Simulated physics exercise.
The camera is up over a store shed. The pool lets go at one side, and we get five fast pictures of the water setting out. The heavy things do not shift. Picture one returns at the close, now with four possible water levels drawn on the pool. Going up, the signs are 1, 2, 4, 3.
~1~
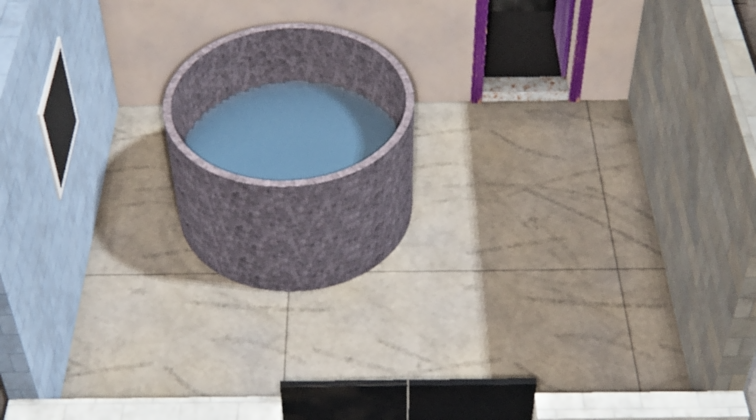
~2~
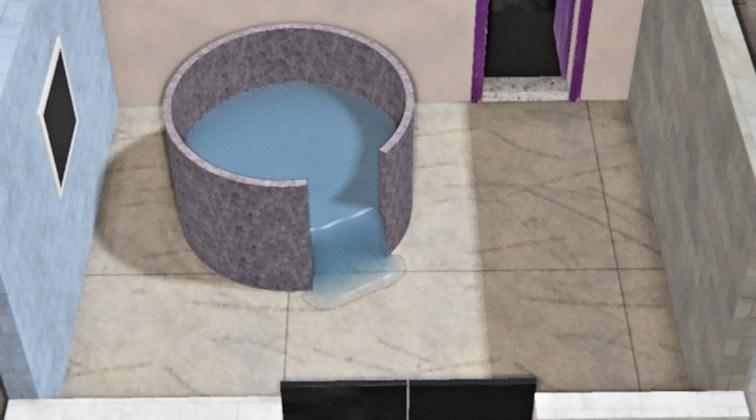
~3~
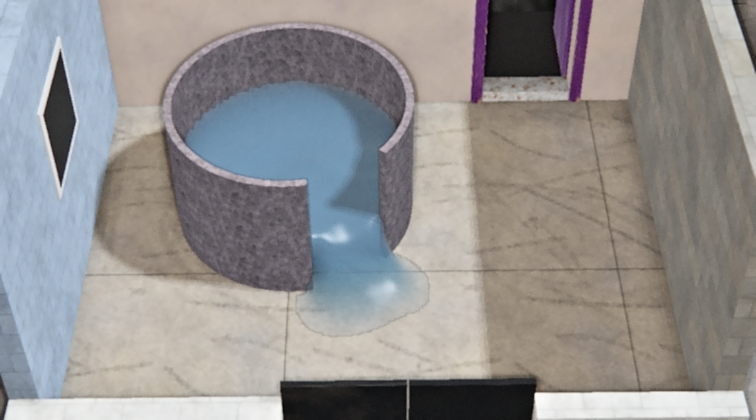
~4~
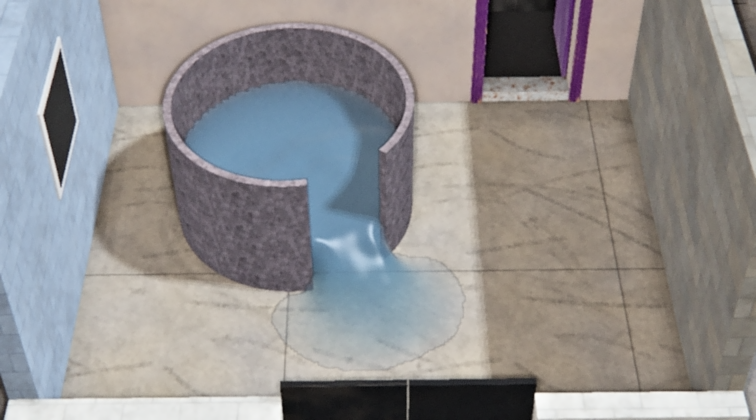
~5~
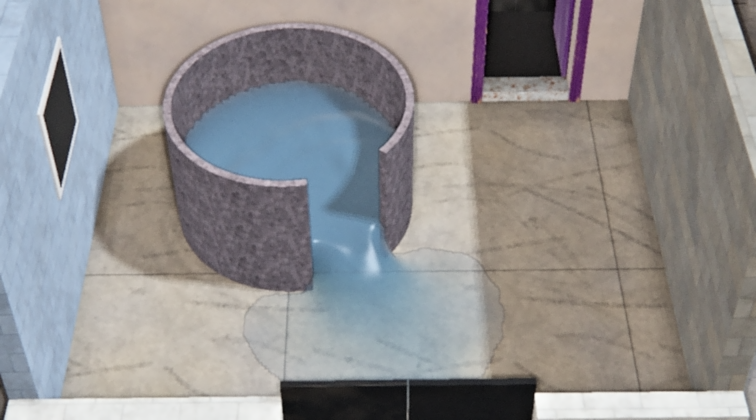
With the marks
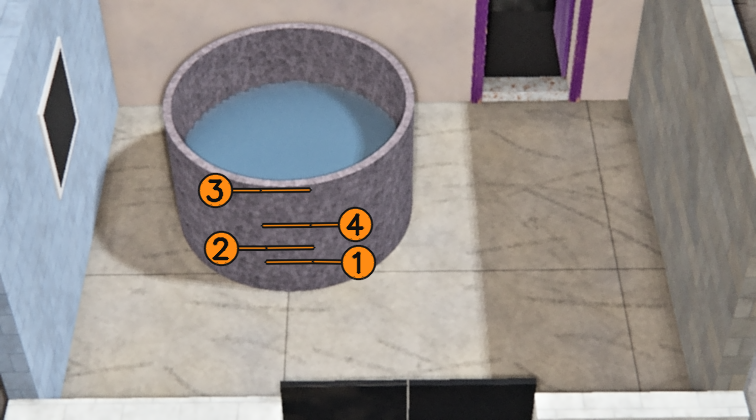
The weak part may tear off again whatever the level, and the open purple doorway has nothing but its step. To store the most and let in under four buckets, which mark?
2.
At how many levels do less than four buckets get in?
Two.
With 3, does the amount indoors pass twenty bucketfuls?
Yes.
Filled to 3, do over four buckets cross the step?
Yes.
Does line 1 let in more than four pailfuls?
No, that is safe.
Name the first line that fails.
4 it is.
On the marked copy, 1 at (290, 261); 2 at (289, 247); 3 at (284, 190); 4 at (287, 225); from the bottom up 1, 2, 4, 3.
If 1 is chosen, nothing gets over.
If 2 is chosen, a bucket or two gets in.
If 3 is chosen, dozens of bucketfuls pour in.
If 4 is chosen, some 15 bucketfuls get in.
